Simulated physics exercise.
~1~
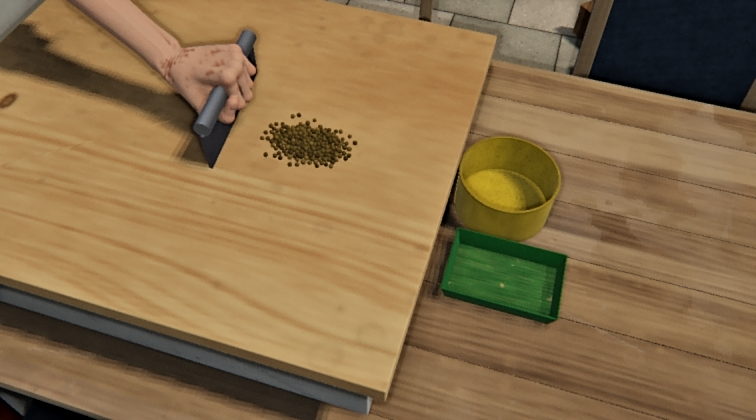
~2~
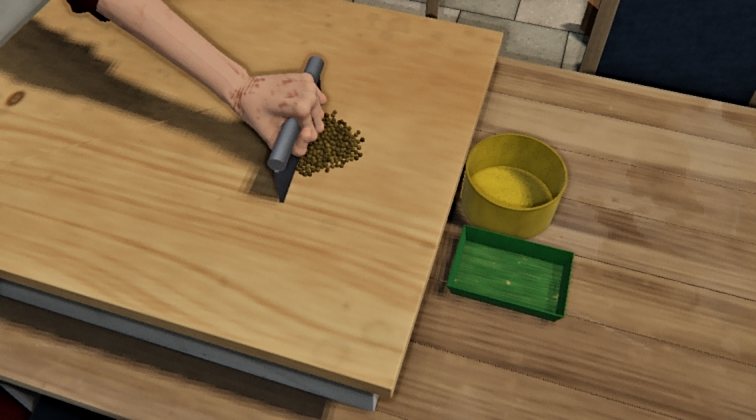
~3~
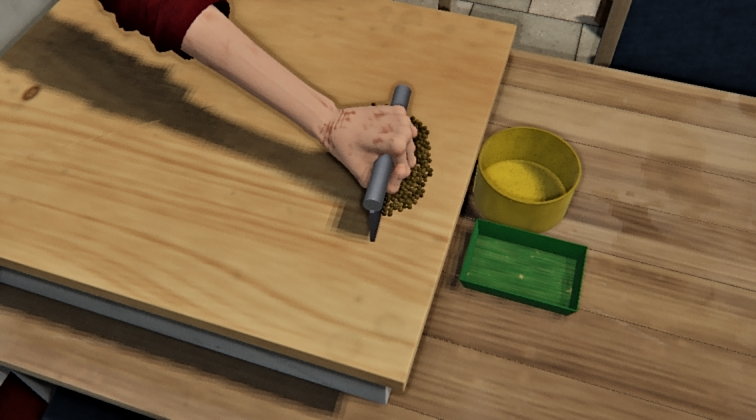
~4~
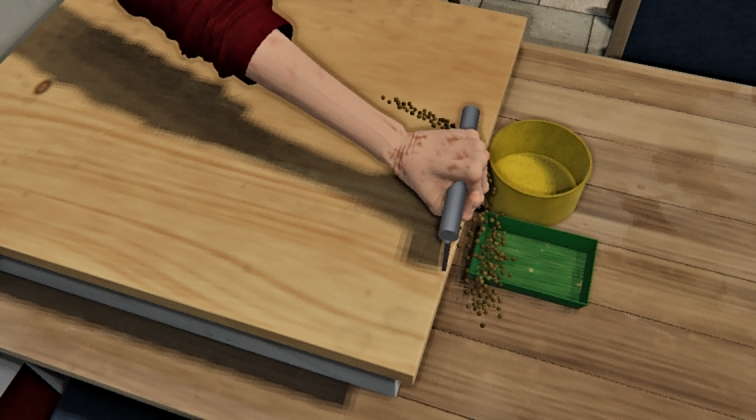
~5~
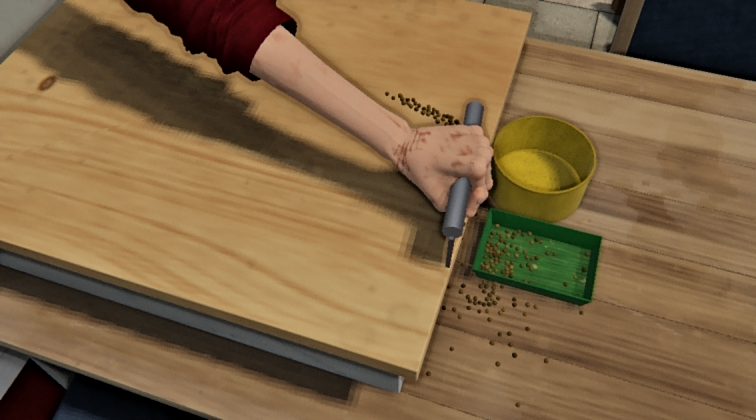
Hand sweeping lentils across a wooden board with a scraper, some falling into a green tin, others scattering below or staying behind.
